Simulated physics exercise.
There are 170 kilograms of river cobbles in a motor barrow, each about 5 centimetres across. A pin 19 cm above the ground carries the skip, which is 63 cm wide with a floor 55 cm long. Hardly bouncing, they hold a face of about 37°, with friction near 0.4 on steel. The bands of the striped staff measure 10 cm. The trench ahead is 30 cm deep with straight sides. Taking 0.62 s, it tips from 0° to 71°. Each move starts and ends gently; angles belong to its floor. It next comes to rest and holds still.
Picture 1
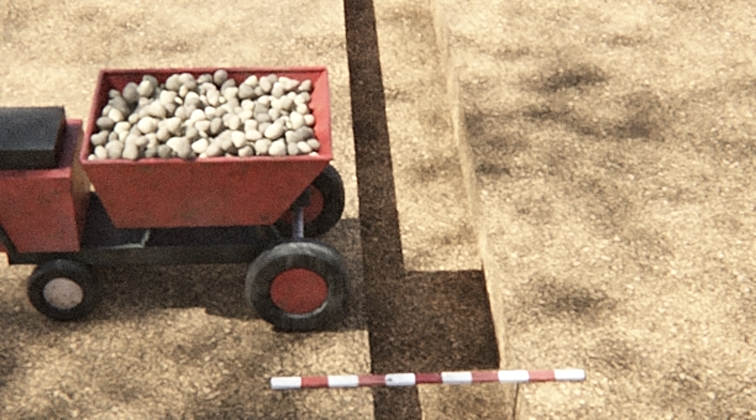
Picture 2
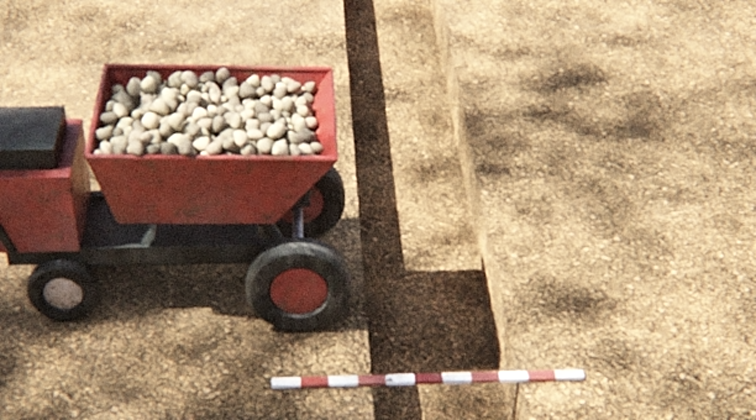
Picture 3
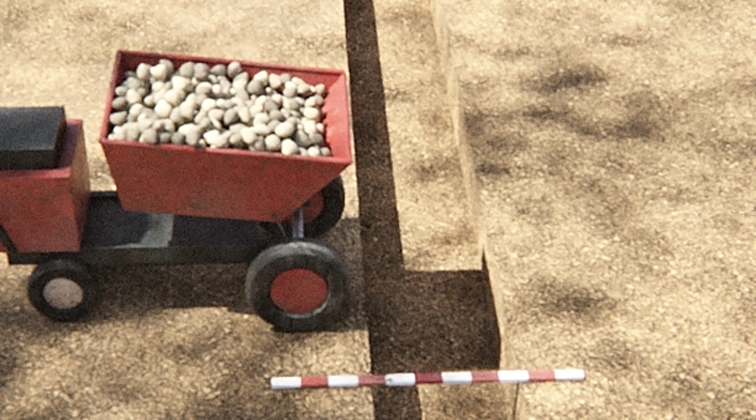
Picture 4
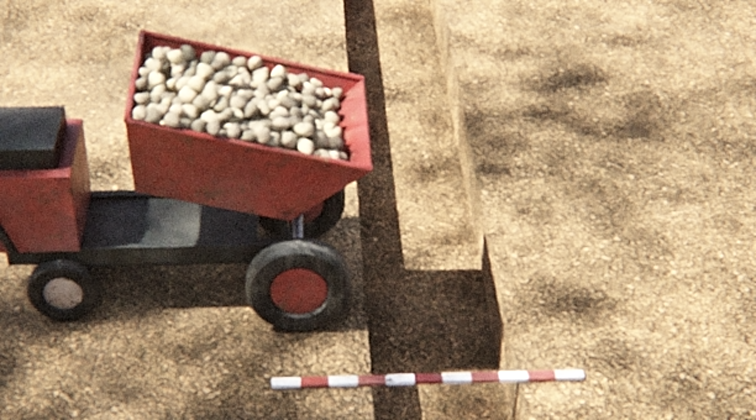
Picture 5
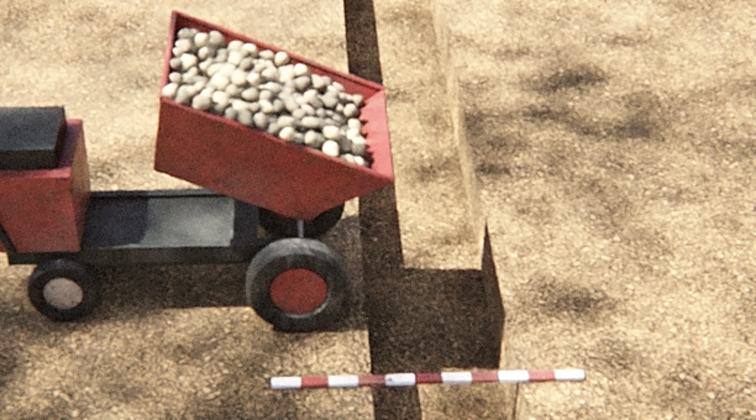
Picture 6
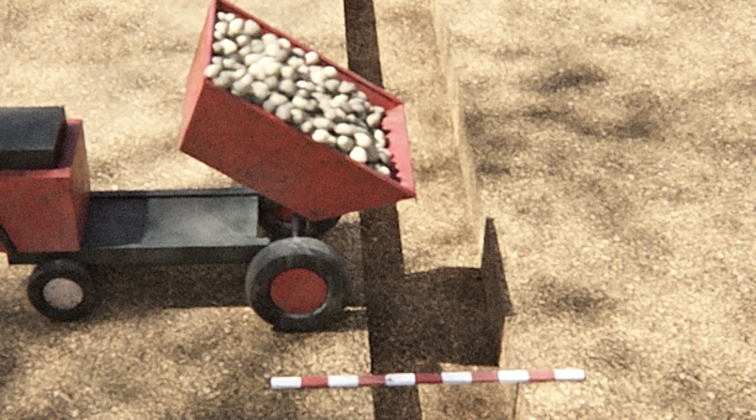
A red skip full of pale rounded stones tilting steadily on a stationary dumper, its left end rising high beside a trench.
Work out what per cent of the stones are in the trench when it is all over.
It comes to roughly 37 per cent.
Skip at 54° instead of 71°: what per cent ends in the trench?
I'd guess some 20 in a hundred.
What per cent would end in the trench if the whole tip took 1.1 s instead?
It would be near 55 percent.
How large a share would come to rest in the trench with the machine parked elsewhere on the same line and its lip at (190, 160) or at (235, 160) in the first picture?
Near 95 and near 90 percent.
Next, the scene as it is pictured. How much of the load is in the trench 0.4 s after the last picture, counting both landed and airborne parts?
About 10 per cent by then.
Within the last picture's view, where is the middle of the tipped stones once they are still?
The middle should be near (545, 272).
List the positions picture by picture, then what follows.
The skip is at 0°, its lip at (332, 158); the top of the load is at (184, 97), in the first picture.
The skip is at 2°, its lip at (337, 159); the top of the load is at (175, 95), in the second picture.
Lip at (351, 162), floor tilted 7°, highest stones at (165, 84), in the third picture.
Lip at (372, 169), floor tilted 14°, highest stones at (178, 67), in the fourth picture.
Lip at (394, 181), floor tilted 24°, highest stones at (197, 48), in the fifth picture.
Lip at (416, 196), floor tilted 34°, highest stones at (222, 30), in the sixth picture.
Then, 0.2 s after the last picture the floor is at 59°, 100 % in the skip; the foremost stones are at (443, 199).
Then, 0.4 s after the last picture the floor is at 71°, 59 % in the skip, 11 % in the trench, 31 % past the trench; the foremost stones are at (570, 280).
Then, 0.8 s after the last picture the floor is at 71°, 17 % in the skip, 18 % in the trench, 65 % past the trench; the foremost stones are past the picture's edge.
Then, 2.7 s after the last picture the floor is at 71°, 0 % in the skip, 37 % in the trench, 63 % past the trench; the foremost stones are past the picture's edge.
